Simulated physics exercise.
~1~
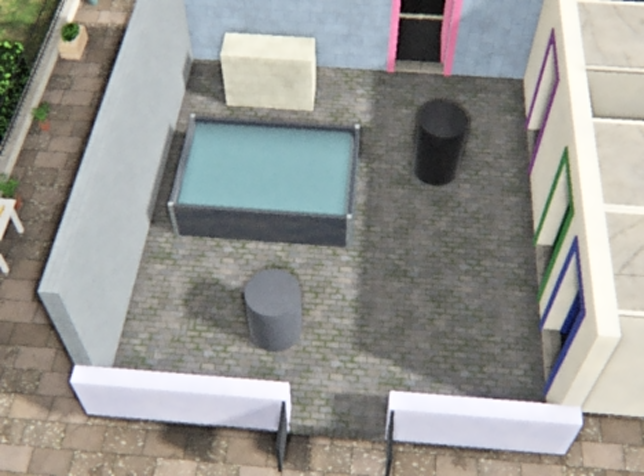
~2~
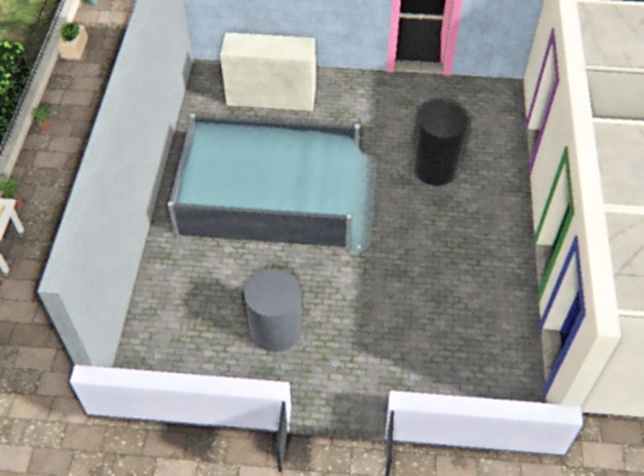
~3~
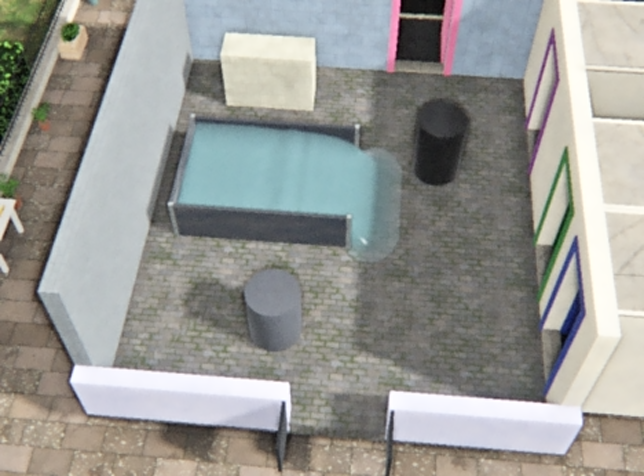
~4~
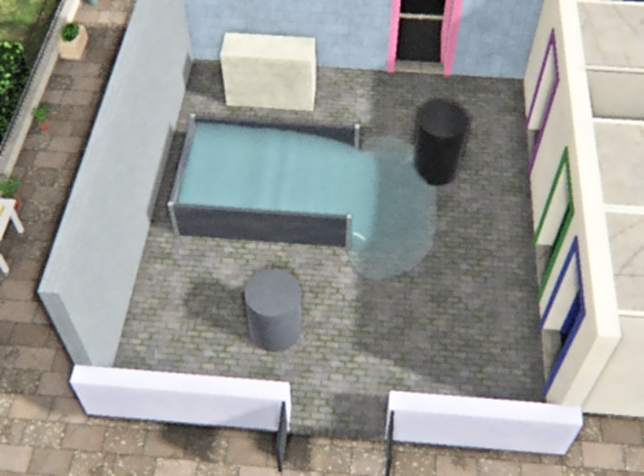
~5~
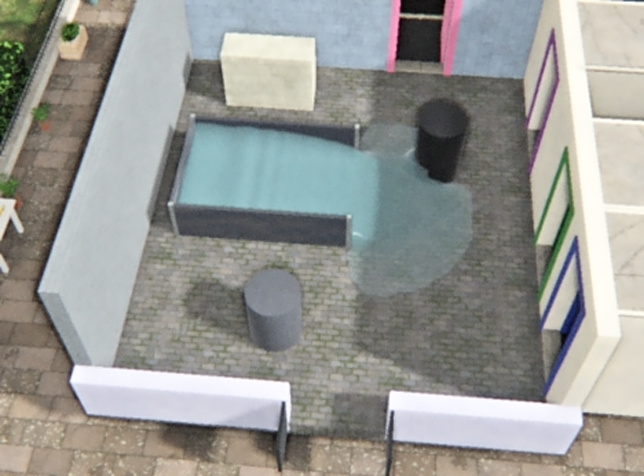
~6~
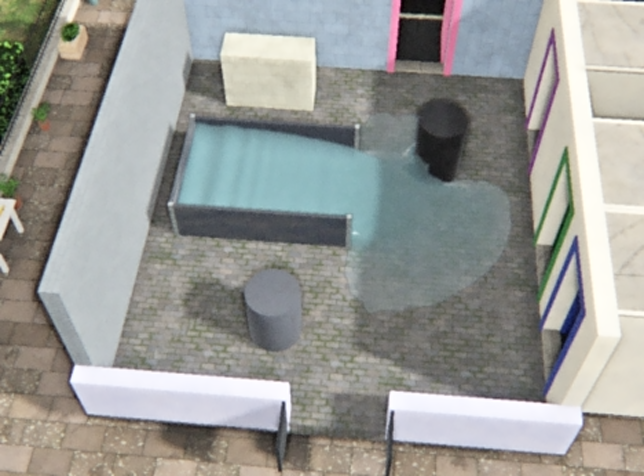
A rectangular water tank in a walled paved yard lost its right side, and the water poured out through the gap, spreading widely over the paving and around the black cylinder.
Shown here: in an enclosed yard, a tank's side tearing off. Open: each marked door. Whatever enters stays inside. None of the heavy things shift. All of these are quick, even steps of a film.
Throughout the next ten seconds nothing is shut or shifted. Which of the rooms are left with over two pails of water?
The purple door goes beyond what's allowed there. The green door goes beyond what's allowed there. The pink door goes beyond what's allowed there. The blue door goes beyond what's allowed there.
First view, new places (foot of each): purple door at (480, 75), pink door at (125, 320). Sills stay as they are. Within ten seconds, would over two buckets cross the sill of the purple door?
As far as I can tell, the purple door comes in higher.
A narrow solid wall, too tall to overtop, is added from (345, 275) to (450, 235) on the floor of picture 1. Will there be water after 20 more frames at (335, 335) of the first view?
At that place: Dry.
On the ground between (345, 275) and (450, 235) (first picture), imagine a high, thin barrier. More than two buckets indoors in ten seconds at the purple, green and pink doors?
I'd say the purple door gets past the mark, the green door gets past the mark, and the pink door gets past the mark.
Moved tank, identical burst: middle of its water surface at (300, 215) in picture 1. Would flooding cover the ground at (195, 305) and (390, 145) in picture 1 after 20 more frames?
Point 1: Not wet; point 2: Not wet.
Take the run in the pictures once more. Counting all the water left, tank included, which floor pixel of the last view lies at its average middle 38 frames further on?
I'd put it at around (383, 217).
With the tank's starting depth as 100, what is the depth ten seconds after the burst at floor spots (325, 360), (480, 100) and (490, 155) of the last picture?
The three come to some 8, 8 and 8 per cent respectively.
A moment on, water covers 30 % of the floor; the purple door wet at the sill, nothing in, the green door under two buckets in, the pink door not reached, the blue door not reached.
Next, water covers 45 % of the floor; the purple door under two buckets in, the green door far over two buckets in, the pink door under two buckets in, the blue door wet at the sill, nothing in.
Then, water covers 55 % of the floor; the purple door under two buckets in, the green door far over two buckets in, the pink door far over two buckets in, the blue door under two buckets in.
Later, water covers 80 % of the floor; the purple door over two buckets in, the green door far over two buckets in, the pink door far over two buckets in, the blue door over two buckets in.
In the end, water covers 100 % of the floor; the purple door over two buckets in, the green door far over two buckets in, the pink door far over two buckets in, the blue door over two buckets in.
